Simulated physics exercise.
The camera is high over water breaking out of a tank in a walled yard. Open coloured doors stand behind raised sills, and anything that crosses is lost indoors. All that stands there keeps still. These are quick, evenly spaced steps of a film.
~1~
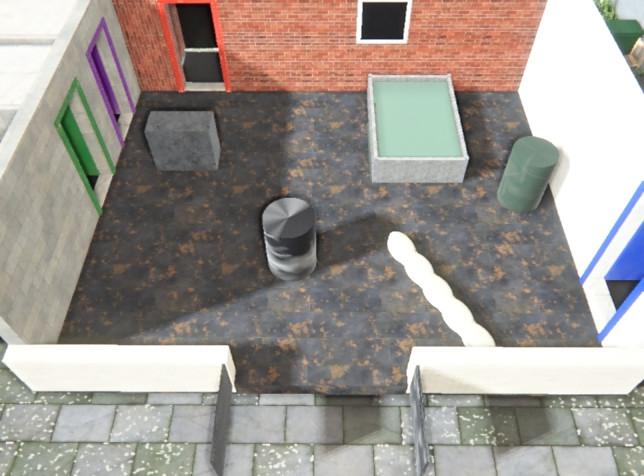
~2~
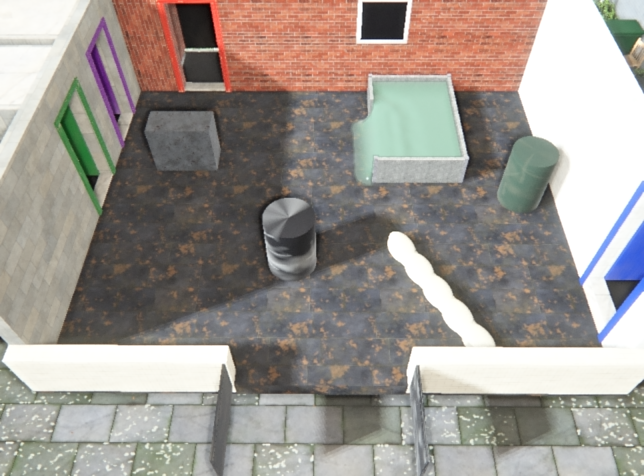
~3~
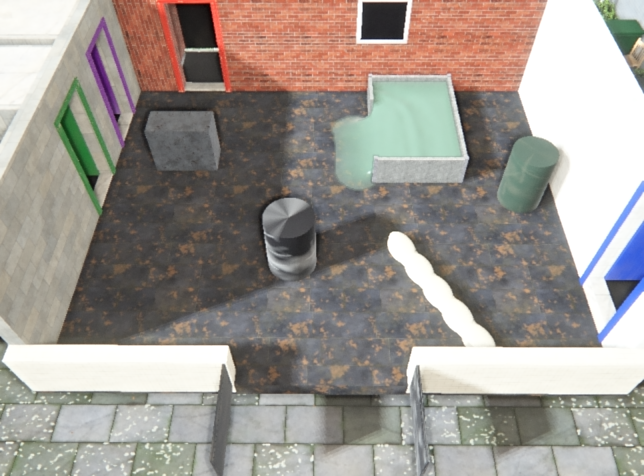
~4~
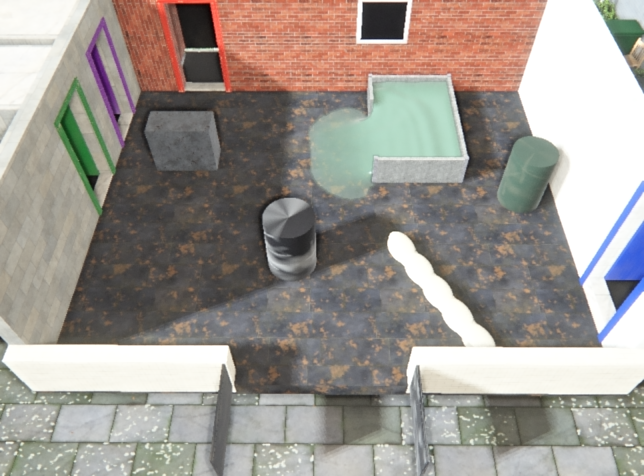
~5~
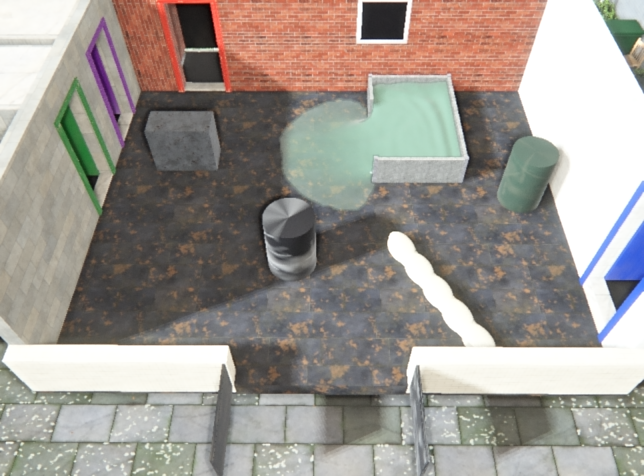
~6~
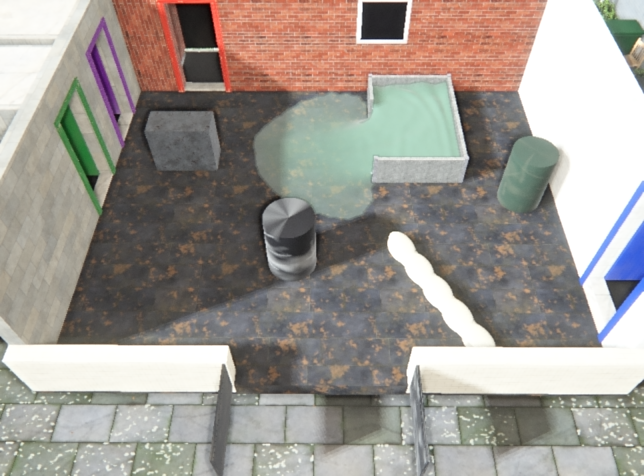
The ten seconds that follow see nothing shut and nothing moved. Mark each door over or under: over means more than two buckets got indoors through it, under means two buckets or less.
Red door - over, purple door - over, blue door - under, green door - over.
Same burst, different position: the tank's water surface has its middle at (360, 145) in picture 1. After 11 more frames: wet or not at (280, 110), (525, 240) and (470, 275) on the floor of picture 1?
One after the other: Untouched, untouched, untouched.
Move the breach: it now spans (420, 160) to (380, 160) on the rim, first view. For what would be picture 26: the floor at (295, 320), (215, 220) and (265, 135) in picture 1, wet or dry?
Going in your order, I'd say drenched, then drenched, then still bare.
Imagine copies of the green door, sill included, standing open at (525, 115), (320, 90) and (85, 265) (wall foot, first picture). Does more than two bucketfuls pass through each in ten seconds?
Note: Door one undershoots; door two undershoots; door three overshoots.
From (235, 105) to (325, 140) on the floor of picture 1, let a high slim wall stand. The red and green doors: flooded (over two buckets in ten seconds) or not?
Note: Red door remains short; green door crosses the line.
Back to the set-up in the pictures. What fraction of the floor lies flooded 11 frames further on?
Estimated share: Around 35 %.
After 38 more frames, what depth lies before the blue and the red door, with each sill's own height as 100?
In order: Roughly 0 and 170 in a hundred.
A moment on, water covers 25 % of the floor; the red door not reached, the purple door not reached, the blue door not reached, the green door not reached.
Next, water covers 35 % of the floor; the red door wet at the sill, nothing in, the purple door under two buckets in, the blue door not reached, the green door wet at the sill, nothing in.
Then, water covers 50 % of the floor; the red door under two buckets in, the purple door over two buckets in, the blue door not reached, the green door under two buckets in.
Later, water covers 55 % of the floor; the red door over two buckets in, the purple door far over two buckets in, the blue door not reached, the green door over two buckets in.
In the end, water covers 70 % of the floor; the red door over two buckets in, the purple door far over two buckets in, the blue door not reached, the green door over two buckets in.
